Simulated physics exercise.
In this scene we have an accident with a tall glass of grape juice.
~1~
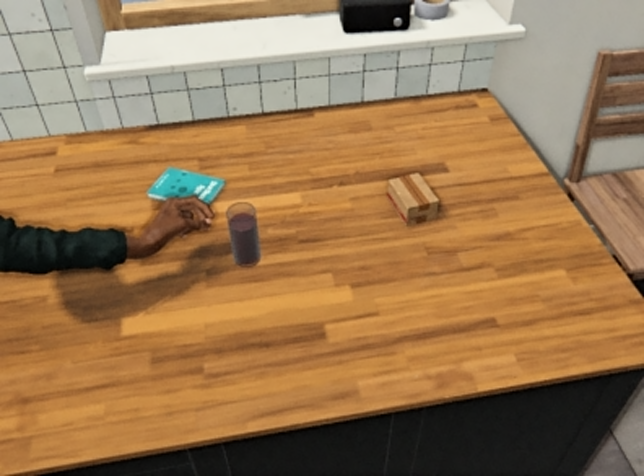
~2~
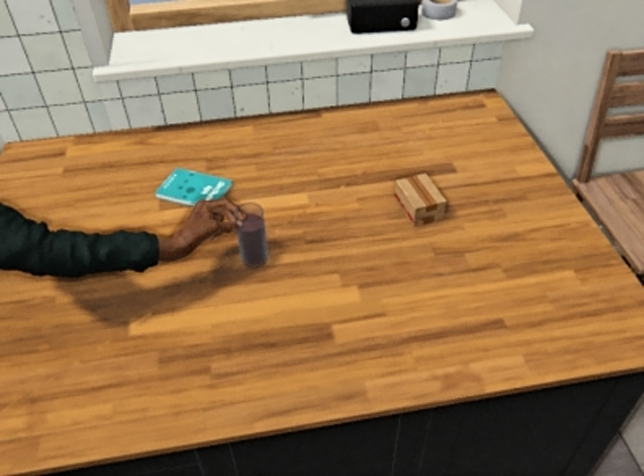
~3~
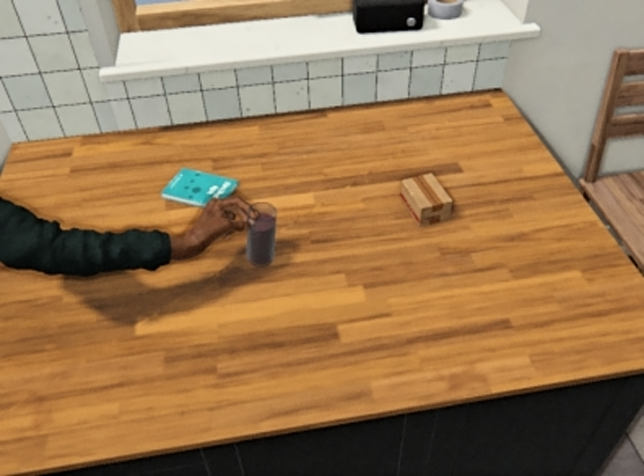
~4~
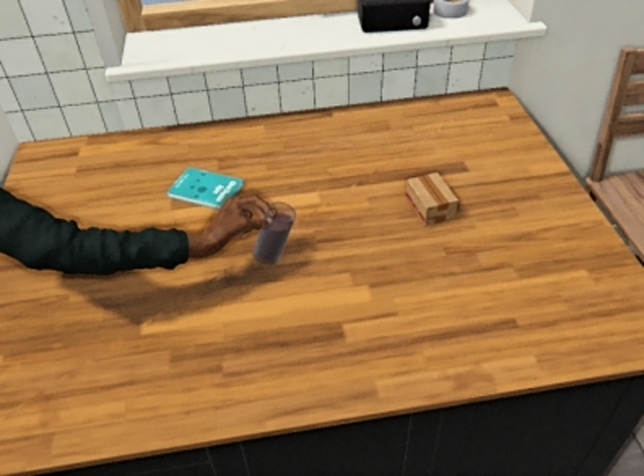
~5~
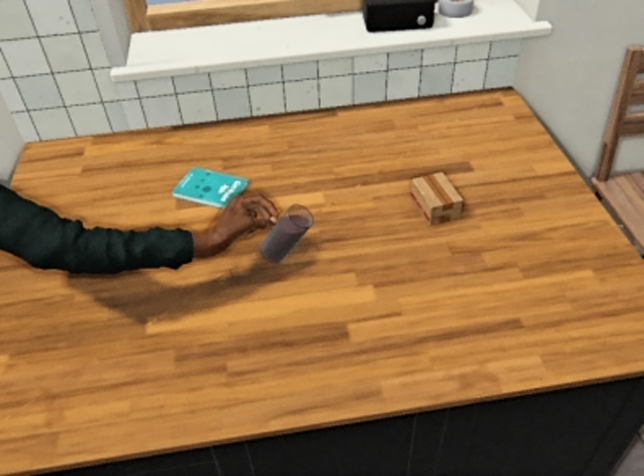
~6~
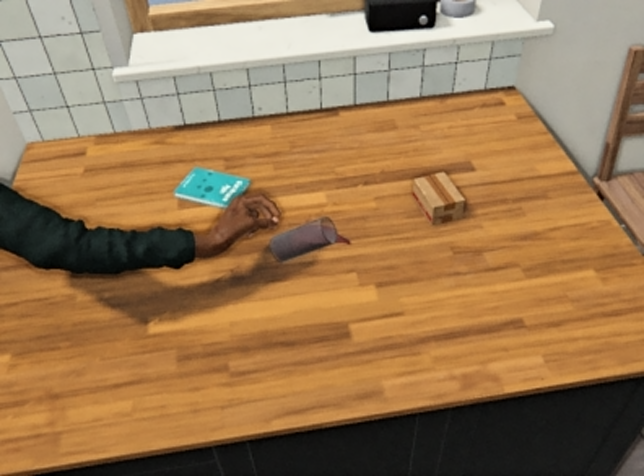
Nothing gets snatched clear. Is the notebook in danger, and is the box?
The notebook will most likely avoid the spill, the box will most likely meet the spill.
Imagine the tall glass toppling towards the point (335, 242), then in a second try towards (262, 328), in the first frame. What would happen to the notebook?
So first it is missed, and after that it is missed.
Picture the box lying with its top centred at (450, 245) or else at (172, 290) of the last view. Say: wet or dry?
It gets caught at the first place and is missed at the second.
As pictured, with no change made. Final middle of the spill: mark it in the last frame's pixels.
The centre comes to rest around (479, 280).
Soon after, the puddle covers about as much as a tray; the notebook is dry; the box is wet.
Later, the puddle covers about as much as a big tray; the notebook is dry; the box is wet.
In the end, the puddle covers about as much as a big tray; the notebook is dry; the box is wet.
